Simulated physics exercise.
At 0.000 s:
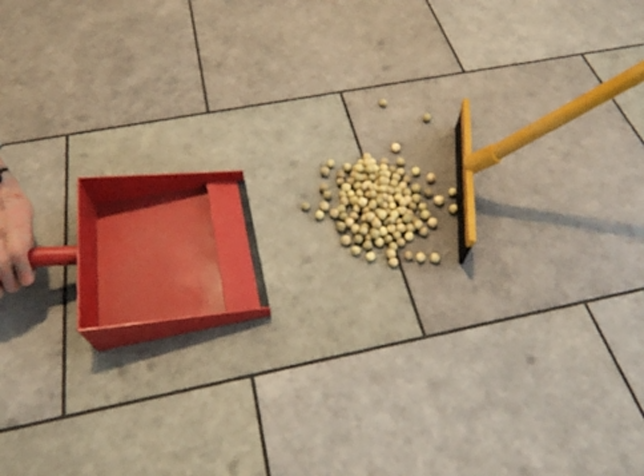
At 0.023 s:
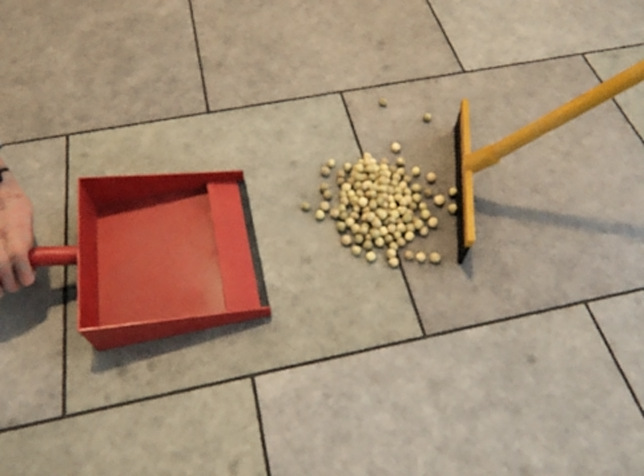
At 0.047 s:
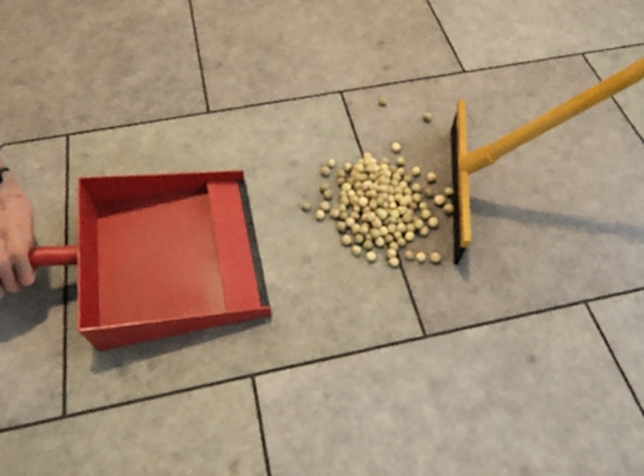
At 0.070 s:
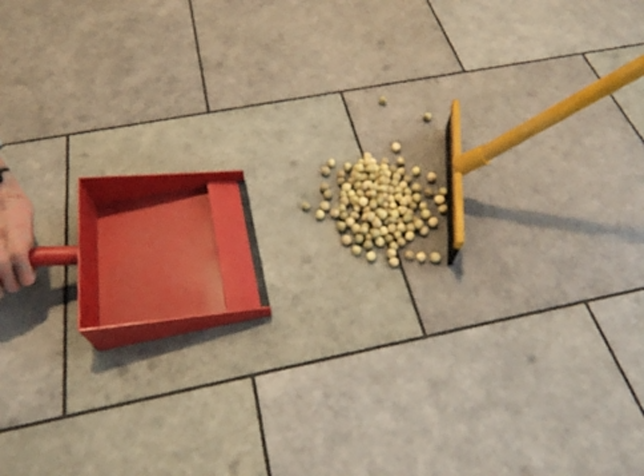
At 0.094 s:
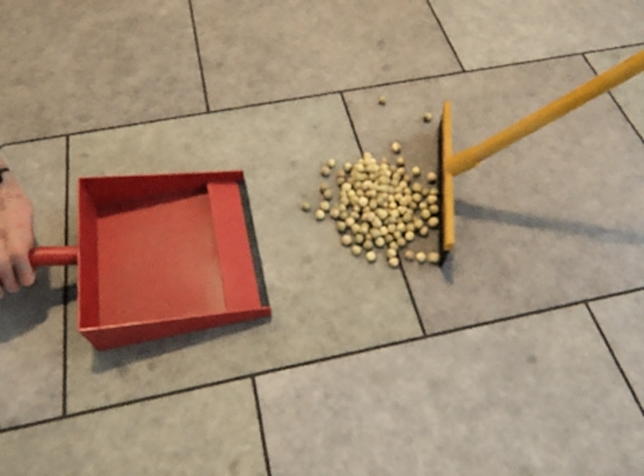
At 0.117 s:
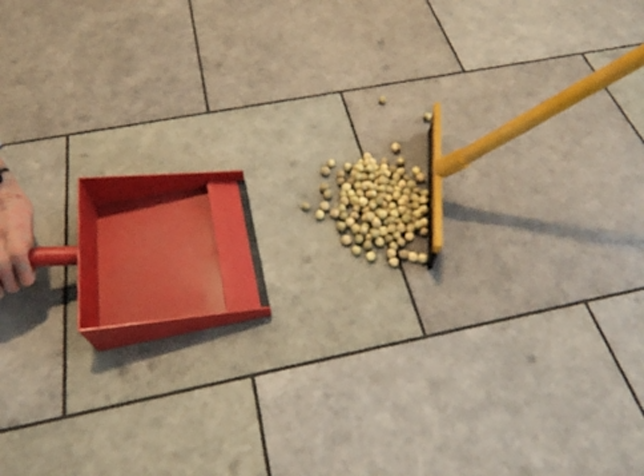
A yellow-handled pusher slides left across the tiles and nudges the edge of a nut pile.
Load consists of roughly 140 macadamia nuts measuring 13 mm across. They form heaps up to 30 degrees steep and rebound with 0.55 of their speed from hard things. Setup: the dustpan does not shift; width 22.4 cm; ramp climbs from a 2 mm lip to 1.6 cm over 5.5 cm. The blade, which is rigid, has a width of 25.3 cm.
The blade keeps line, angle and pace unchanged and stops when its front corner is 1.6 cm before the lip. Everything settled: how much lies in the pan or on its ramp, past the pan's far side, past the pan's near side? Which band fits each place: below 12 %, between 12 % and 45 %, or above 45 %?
Bands: Pan between 12 % and 45 %; far side between 12 % and 45 %; near side below 12 %.
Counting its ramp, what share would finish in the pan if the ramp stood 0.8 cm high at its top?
Roughly 30 per cent.
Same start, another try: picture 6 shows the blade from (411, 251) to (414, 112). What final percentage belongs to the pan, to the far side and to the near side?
Pan: 40, far side: 30, near side: 0.
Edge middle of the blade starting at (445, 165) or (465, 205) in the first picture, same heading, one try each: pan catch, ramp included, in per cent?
First try about 25 per cent, second about 20 per cent.
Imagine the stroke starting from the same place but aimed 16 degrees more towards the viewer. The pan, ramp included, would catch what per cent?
I'd expect close to 15 percent.
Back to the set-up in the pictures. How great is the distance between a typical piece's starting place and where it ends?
20 cm or thereabouts.
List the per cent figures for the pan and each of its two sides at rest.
Pan: 20%. Far side: 30%. Near side: 0%.
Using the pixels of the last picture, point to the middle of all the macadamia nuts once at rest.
Centre at rest, approx.: (255, 203) px.
After 0.28 s, middle of the blade 15 cm from the lip; 0 % over the lip, far side 15 %, near side 0 %.
After 0.38 s, middle of the blade 8 cm from the lip; 0 % over the lip, far side 25 %, near side 0 %.
Then, at 0.62 s, middle of the blade 6 cm from the lip; 25 % over the lip, far side 30 %, near side 0 %.
At rest (1.3 s), pan 20 %, far side 30 %, near side 0 %, in front of the lip or behind the blade 50 %.
